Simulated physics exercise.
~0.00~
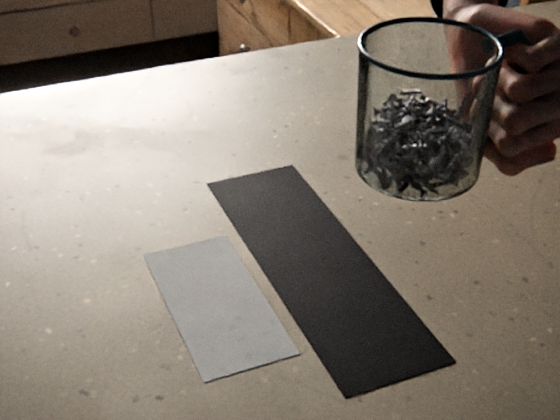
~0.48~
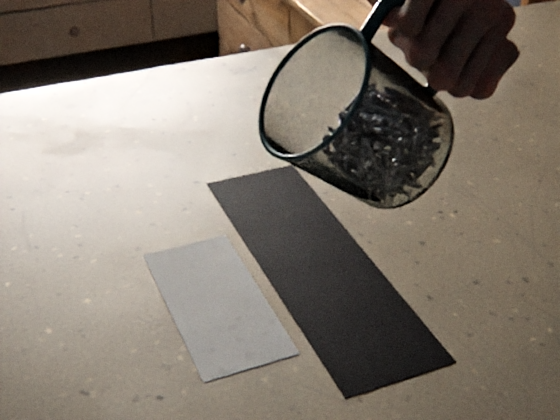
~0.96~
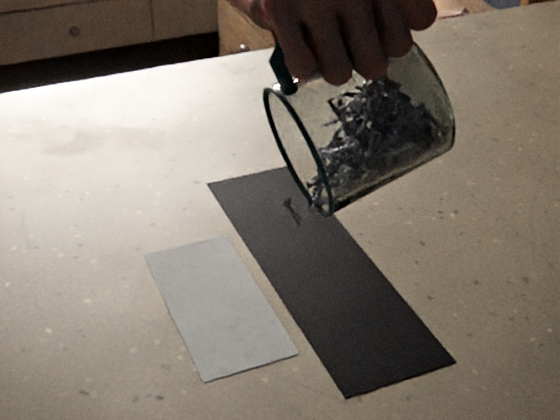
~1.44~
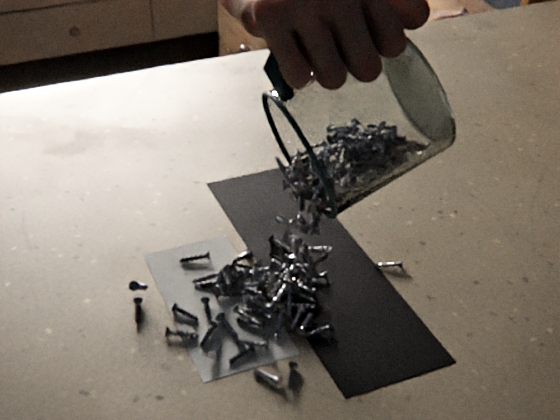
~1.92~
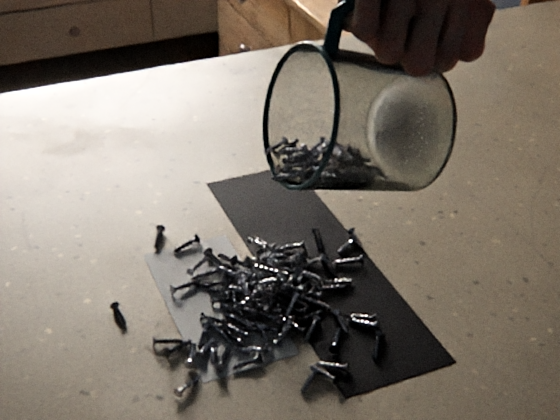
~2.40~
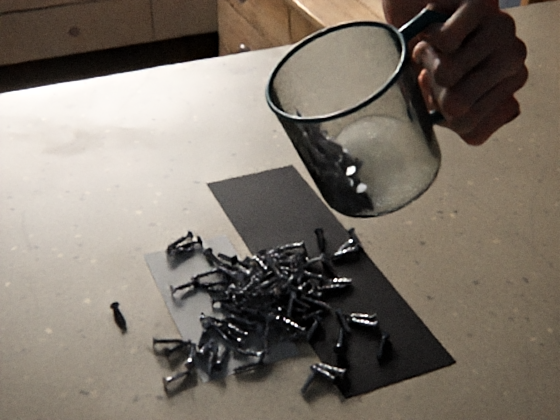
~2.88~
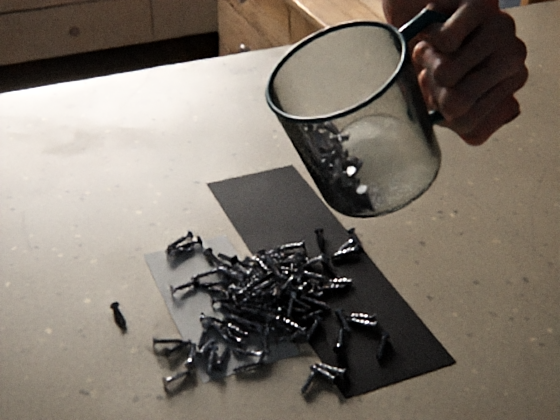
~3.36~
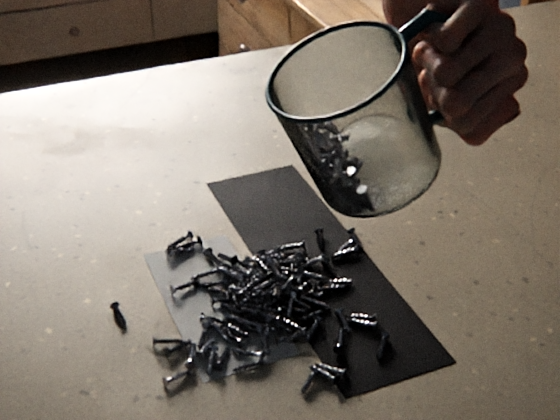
A hand tipped a clear cup of steel screws over a black mat and a smaller pale one, spilling a pile across both with a few landing on the table, then tilted it partly back and held it still with some screws left inside.
